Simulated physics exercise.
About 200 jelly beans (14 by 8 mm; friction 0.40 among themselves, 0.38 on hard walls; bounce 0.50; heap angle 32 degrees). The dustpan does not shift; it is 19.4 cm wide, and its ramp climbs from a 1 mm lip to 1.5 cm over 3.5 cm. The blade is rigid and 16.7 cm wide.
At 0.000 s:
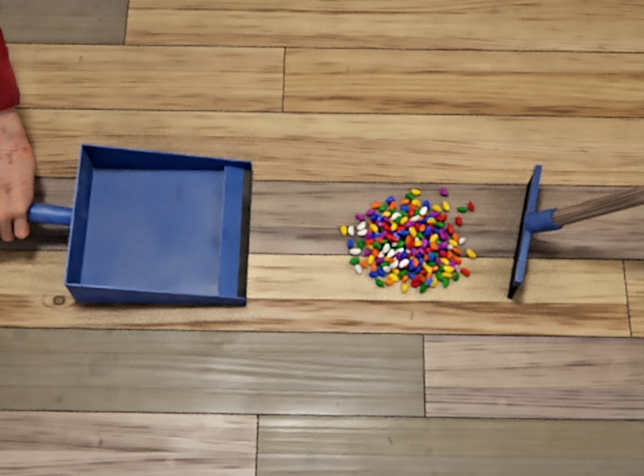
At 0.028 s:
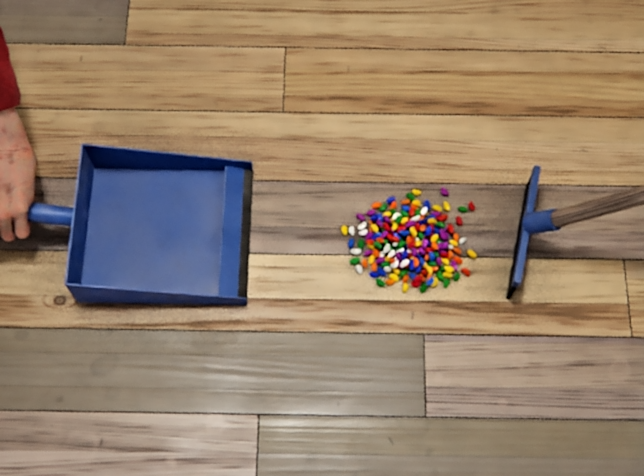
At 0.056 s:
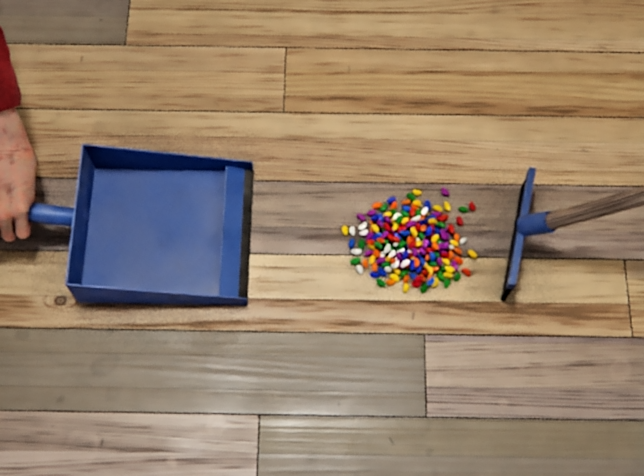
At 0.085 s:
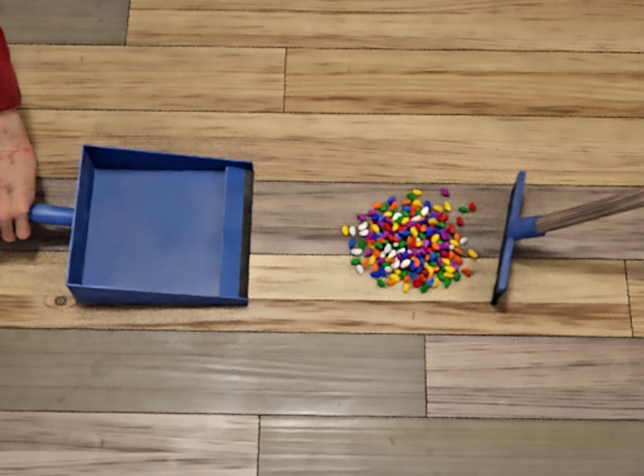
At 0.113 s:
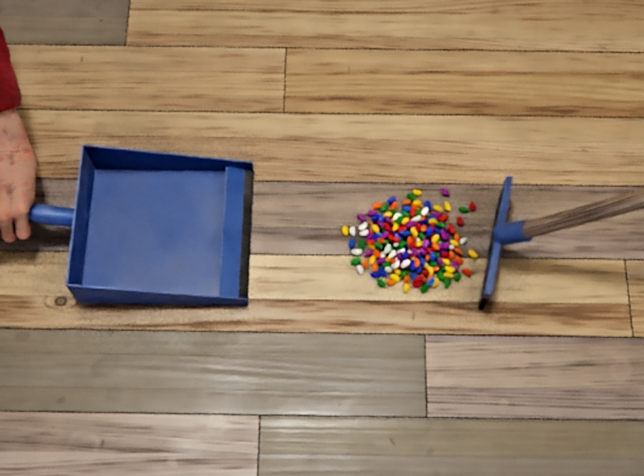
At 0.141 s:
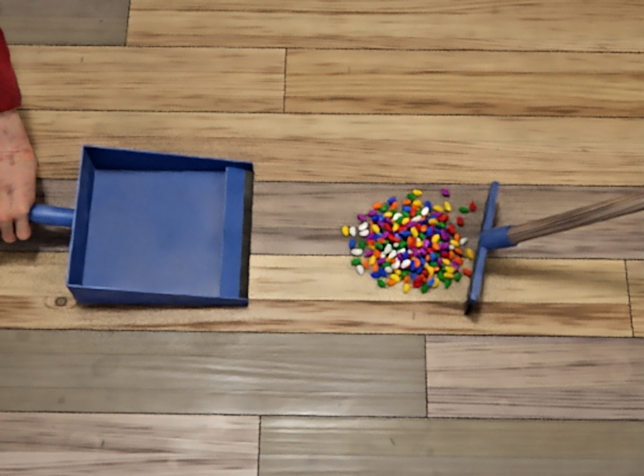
On a wood-plank floor, a hand held a blue dustpan still at the left while a wooden-handled blue blade slid leftward and slightly downward to the right edge of a pile of colorful jelly beans.
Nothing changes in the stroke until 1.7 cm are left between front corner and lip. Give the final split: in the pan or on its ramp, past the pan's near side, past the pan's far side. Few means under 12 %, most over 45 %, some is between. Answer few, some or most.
Pan: Few, near side: Some, far side: Few.
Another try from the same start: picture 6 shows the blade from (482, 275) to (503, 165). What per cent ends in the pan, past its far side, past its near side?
Pan 25, far 20, near 5.
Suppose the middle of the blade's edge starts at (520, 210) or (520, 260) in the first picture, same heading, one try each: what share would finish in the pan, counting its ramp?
About 10 and 0 per cent.
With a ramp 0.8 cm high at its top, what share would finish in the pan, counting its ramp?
Then about 5 per cent.
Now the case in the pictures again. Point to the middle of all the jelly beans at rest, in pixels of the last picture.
At about (298, 242).
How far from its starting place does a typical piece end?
About 14 cm.
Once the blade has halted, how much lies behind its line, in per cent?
About 45 per cent.
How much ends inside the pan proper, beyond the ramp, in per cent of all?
About 0 per cent.
After 0.35 s, middle of the blade 17 cm from the lip; 0 % over the lip, far side 0 %, near side 5 %.
Then, at 0.49 s, middle of the blade 8 cm from the lip; 0 % over the lip, far side 0 %, near side 15 %.
Then, at 0.75 s, middle of the blade 4 cm from the lip; 5 % over the lip, far side 5 %, near side 20 %.
In the end, at 2.8 s, pan 5 %, near side 20 %, far side 5 %, in front of the lip or behind the blade 75 %.
